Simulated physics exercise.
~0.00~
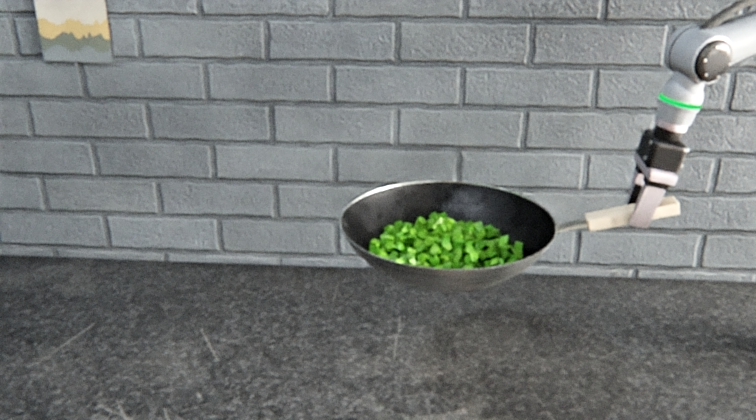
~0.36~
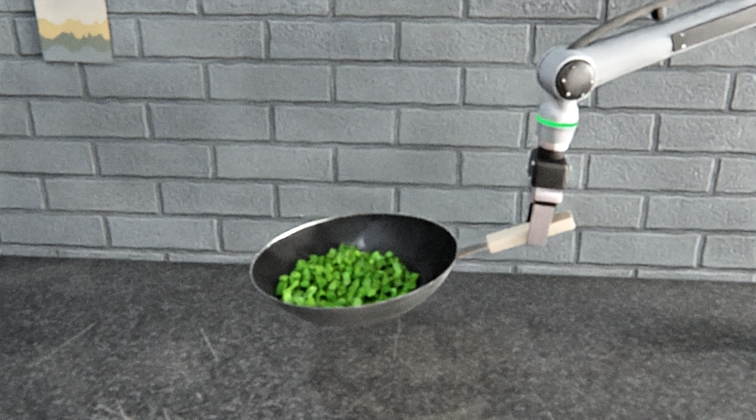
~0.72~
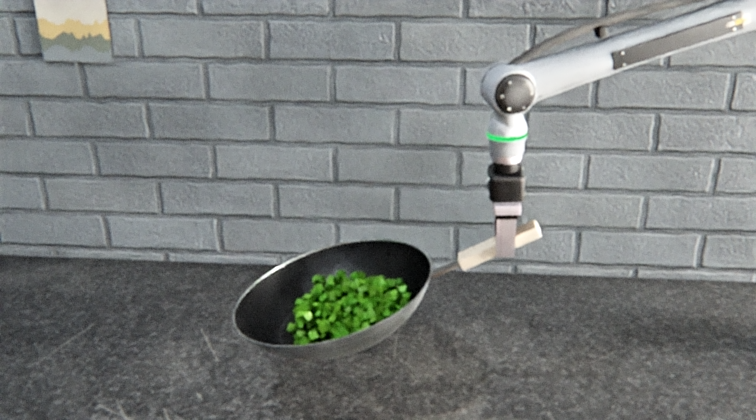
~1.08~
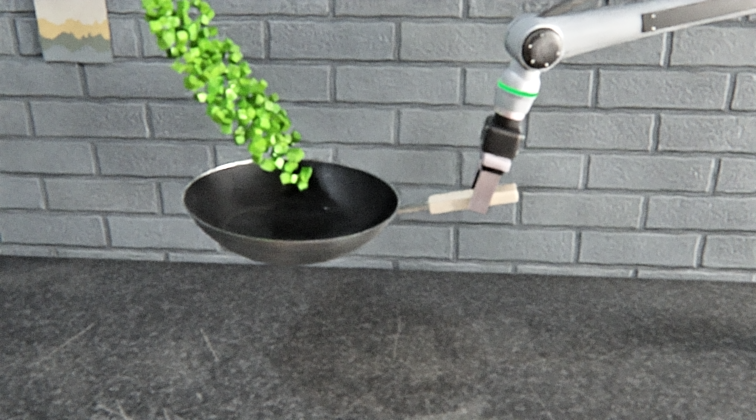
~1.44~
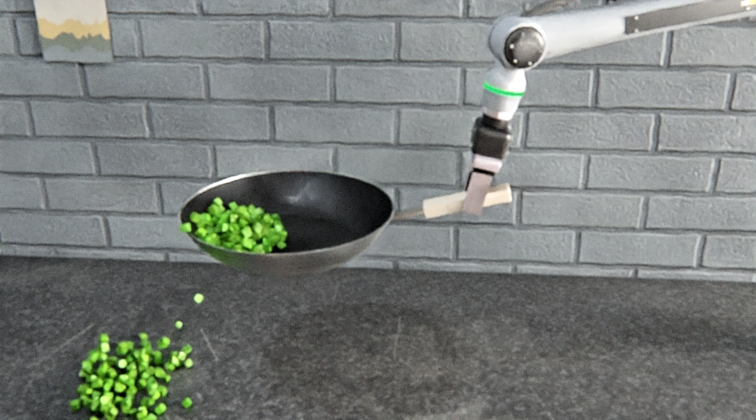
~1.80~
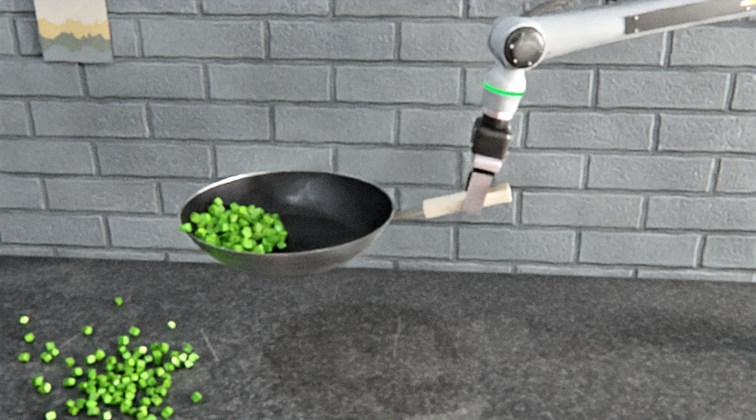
On a dark speckled counter by a grey brick wall, a robot arm swung a frying pan of green vegetable dice left, dipped it and flung them upward; about half landed back in the pan, while the rest scattered across the counter.
